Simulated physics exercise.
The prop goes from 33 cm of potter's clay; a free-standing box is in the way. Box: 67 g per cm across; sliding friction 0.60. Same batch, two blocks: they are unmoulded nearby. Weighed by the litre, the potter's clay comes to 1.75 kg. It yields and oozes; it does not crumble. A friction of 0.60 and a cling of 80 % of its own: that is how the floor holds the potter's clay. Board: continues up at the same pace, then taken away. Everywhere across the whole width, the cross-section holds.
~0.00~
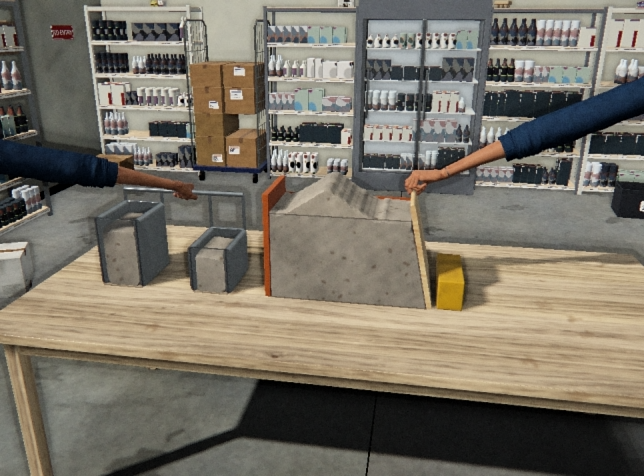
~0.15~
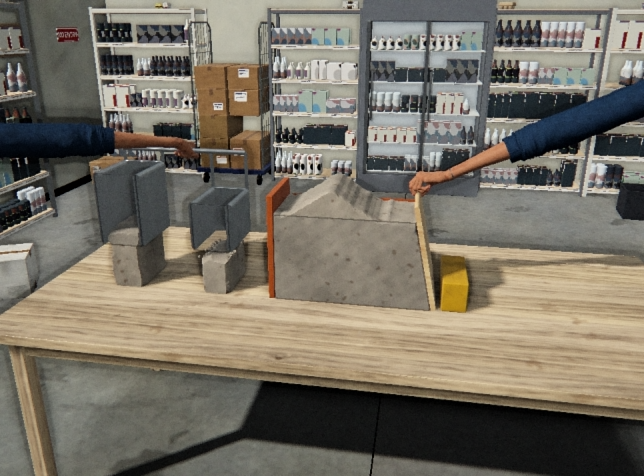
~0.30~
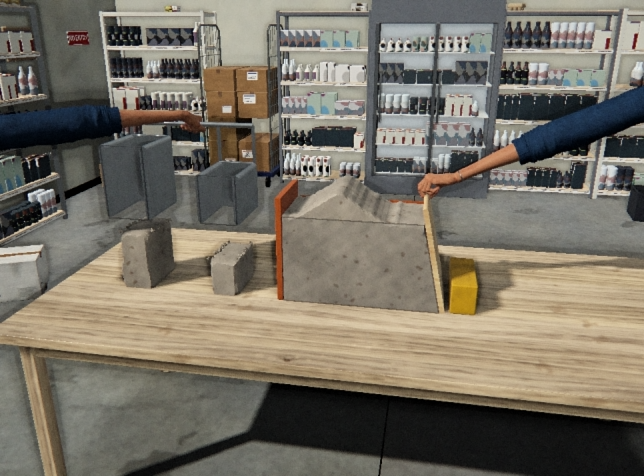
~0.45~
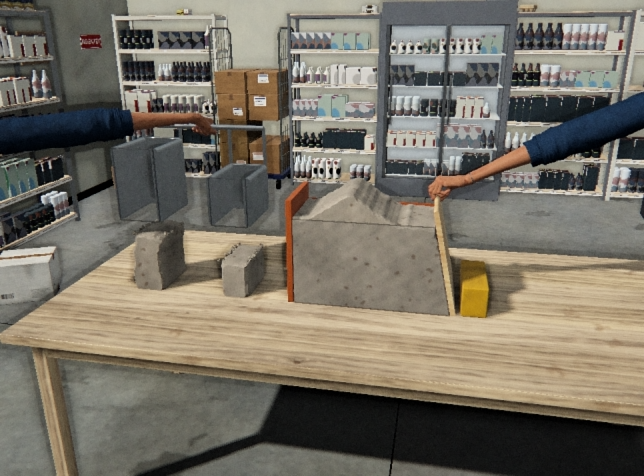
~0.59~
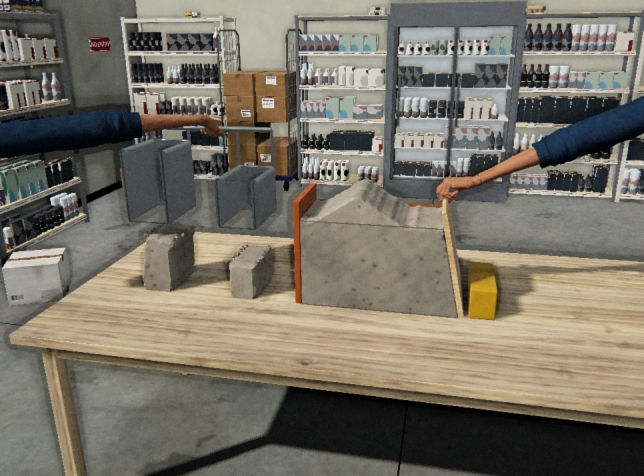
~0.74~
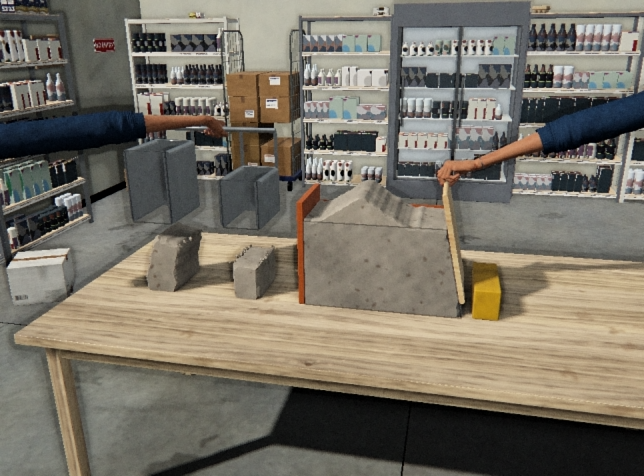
A big grey block of clay-like material with a ridged top sits on a pale wooden table, seen from slightly above in a shop-like room with stocked shelves, between an orange board and a wooden one, a yellow box beside it. At left, a hand lifts grey moulds off two smaller blocks as the view drifts left. Finally, the right hand raises the wooden board slightly, and the taller small block slumps a little.
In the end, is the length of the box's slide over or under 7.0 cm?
Prediction: Not reaching 7.0 cm.
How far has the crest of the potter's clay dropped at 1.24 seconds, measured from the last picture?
About 0.0 centimetres.
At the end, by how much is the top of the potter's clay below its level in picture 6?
I'd put it at close to 2.5 cm.
After 0.97 s, the box has not moved.
After 1.24 s, the box has not moved.
After 1.51 s, the box has not moved.
After 1.78 s, the box has not moved.
After 2.10 s, the box has been pushed 5 mm.
